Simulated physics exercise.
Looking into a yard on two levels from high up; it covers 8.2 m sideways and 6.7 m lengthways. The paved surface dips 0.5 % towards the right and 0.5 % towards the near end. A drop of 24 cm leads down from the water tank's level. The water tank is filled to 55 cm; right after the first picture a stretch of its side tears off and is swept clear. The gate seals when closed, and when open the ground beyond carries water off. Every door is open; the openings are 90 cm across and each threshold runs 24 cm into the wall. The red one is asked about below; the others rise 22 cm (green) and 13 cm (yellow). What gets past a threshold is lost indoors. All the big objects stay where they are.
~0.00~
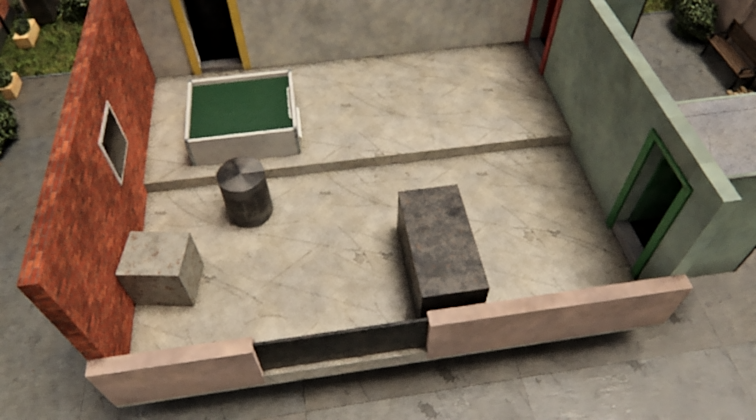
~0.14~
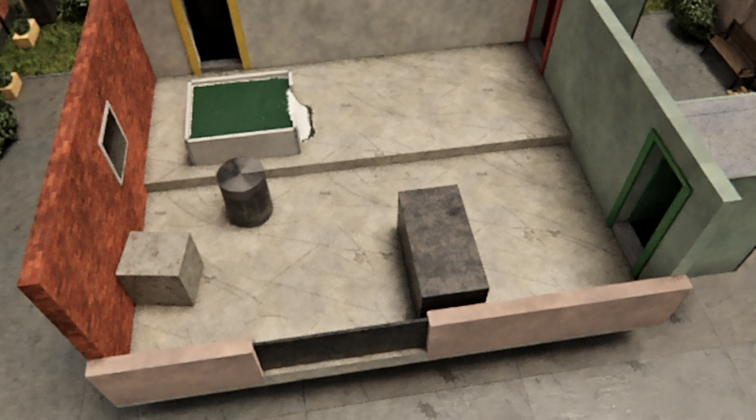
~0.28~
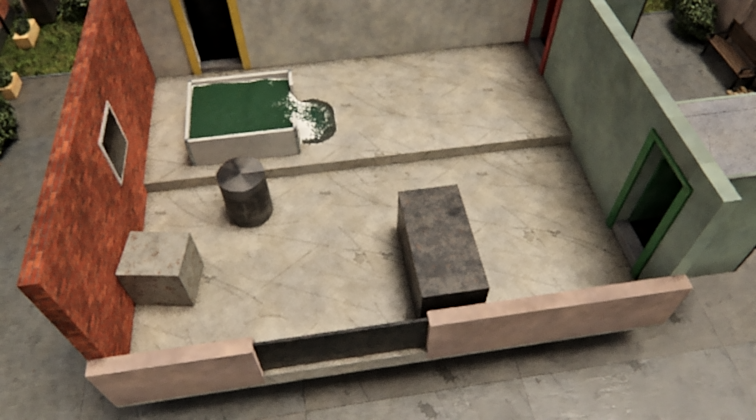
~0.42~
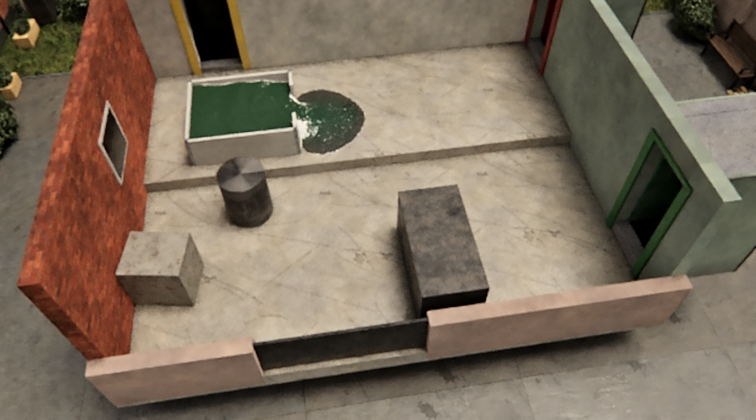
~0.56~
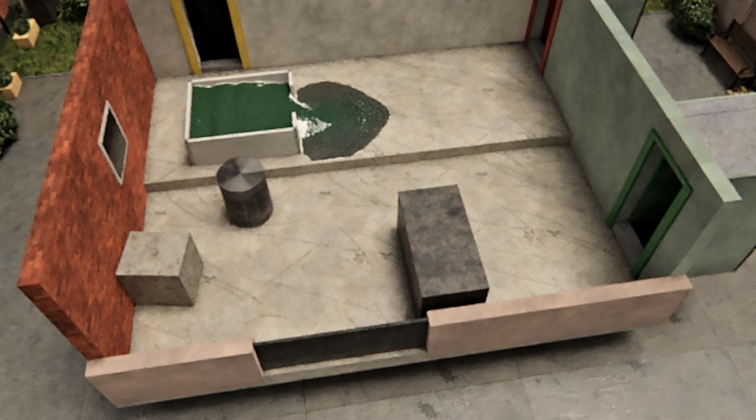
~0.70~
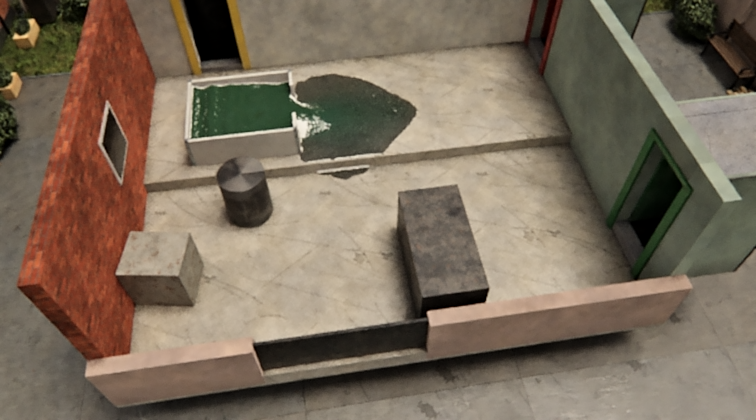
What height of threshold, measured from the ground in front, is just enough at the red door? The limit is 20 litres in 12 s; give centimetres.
Some 14 cm above the ground.
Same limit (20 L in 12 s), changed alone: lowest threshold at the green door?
About 7.5 cm at green.
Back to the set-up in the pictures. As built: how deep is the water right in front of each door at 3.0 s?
Depths in cm: Green 0, red 20, yellow 0.
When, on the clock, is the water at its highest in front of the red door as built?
Around 3.2 s.
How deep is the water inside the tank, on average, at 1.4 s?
About 38 cm.
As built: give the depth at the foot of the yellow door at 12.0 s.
About 0.0 cm.
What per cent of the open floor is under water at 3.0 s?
About 45 per cent.
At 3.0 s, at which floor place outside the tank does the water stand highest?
Around (527, 51).
After 1.4 s water covers 25 % of the floor, deepest (28 cm) near (306, 121); it has not reached the red door.
After 3.0 s water covers 45 % of the floor, deepest (24 cm) near (527, 51); 20 cm at the red door, 0 litres in over its 20 cm threshold.
After 12.0 s water covers 60 % of the floor, deepest (14 cm) near (590, 194); 5 cm at the red door, 3 litres in over its 20 cm threshold.
At the red door as built, the water arrived by 2.4 s and peaked near 22 cm at 3.2 s.
Run again over the same 12 s with other heights there, 33 litres in over 12 cm, 11 litres over 16 cm. The limit of 20 litres is kept from about 14 cm up.
